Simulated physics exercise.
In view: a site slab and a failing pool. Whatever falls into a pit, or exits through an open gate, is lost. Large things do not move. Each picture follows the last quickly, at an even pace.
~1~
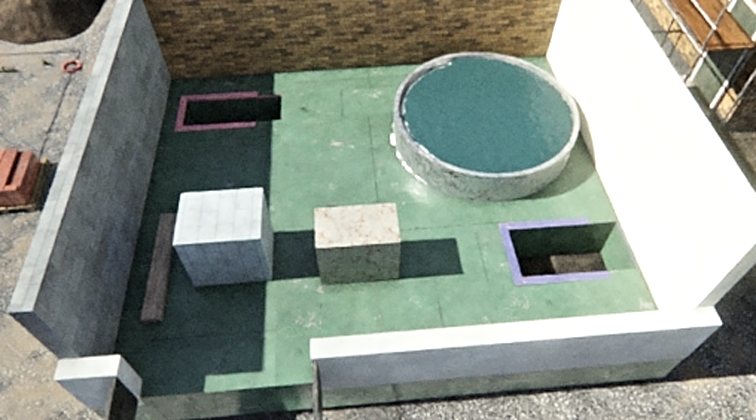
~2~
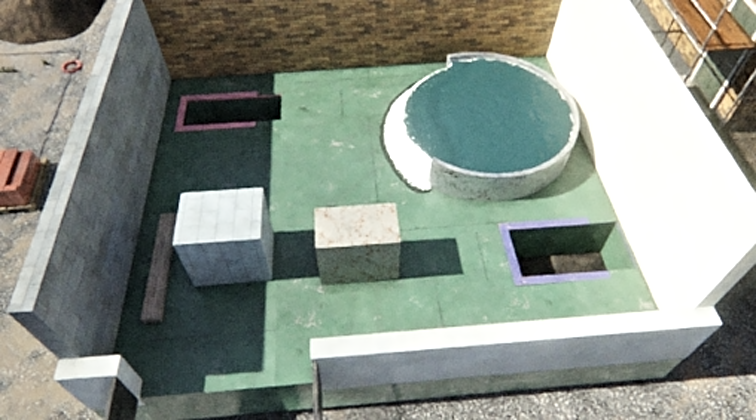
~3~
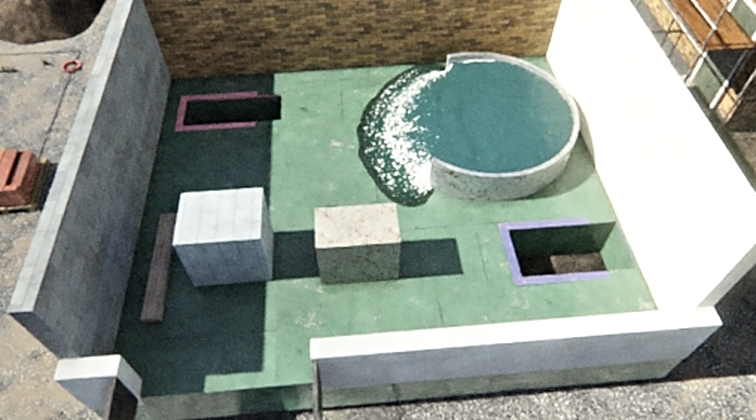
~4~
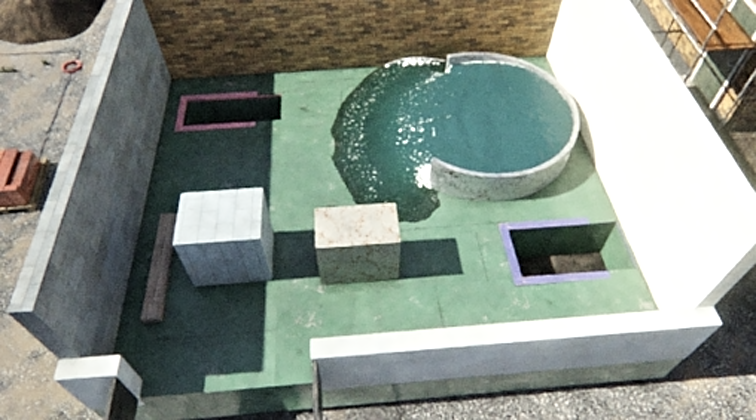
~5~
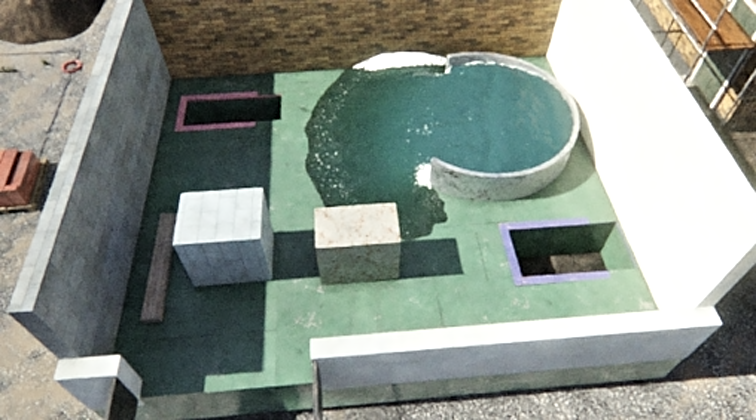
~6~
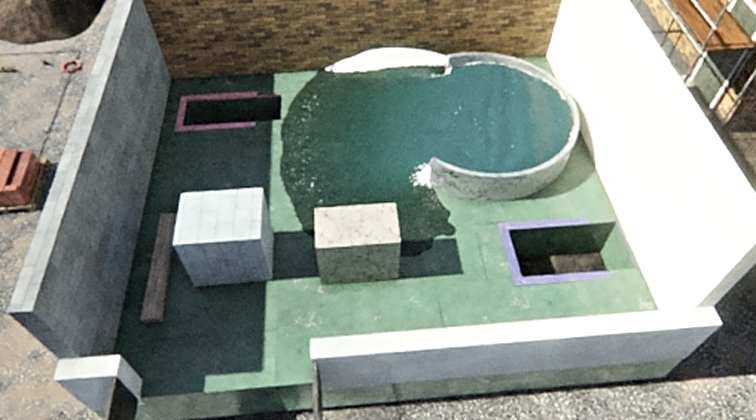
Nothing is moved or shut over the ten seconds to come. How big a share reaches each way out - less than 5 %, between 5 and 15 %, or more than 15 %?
Shares: The gate gets between 5 and 15 %, the pink pit gets more than 15 %, the blue pit gets less than 5 %.
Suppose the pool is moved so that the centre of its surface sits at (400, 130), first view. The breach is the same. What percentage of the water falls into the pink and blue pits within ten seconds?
The pink pit ends up with 65 per cent and the blue pit with 0 per cent.
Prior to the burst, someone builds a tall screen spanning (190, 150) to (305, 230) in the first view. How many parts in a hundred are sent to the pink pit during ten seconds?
Roughly 65 per cent ends up in the pink pit.
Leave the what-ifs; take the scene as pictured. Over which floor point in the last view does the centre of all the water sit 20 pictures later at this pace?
The centre of mass sits at about (339, 142).
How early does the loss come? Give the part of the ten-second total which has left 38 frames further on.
My estimate is roughly 70 percent.
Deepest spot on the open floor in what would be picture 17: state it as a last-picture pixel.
Approximate pixel: (172, 81).
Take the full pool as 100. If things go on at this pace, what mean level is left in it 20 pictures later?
I'd put it close to 26 in a hundred.
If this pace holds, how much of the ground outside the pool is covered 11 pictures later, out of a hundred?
Close to 60 percent, by my reckoning.
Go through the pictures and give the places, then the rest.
Still water in the round tank at (485, 112), in the first picture.
Water pours out at (399, 117) and has run to a hidden place, in the second picture.
Water pours out at (399, 118) and has run to a hidden place, in the third picture.
The front is at a hidden place, out from the gap at (399, 119), in the fourth picture.
The front is at (409, 234), out from the gap at (399, 120), in the fifth picture.
The front is at a hidden place, out from the gap at (399, 120), in the sixth picture.
A moment on, water covers 45 % of the floor; the gate 0 %, the pink pit 1 %, the blue pit 0 %.
Next, water covers 60 % of the floor; the gate 0 %, the pink pit 7 %, the blue pit 0 %.
Then, water covers 65 % of the floor; the gate 1 %, the pink pit 22 %, the blue pit 0 %.
Later, water covers 75 % of the floor; the gate 4 %, the pink pit 41 %, the blue pit 0 %.
In the end, water covers 85 % of the floor; the gate 9 %, the pink pit 55 %, the blue pit 0 %.
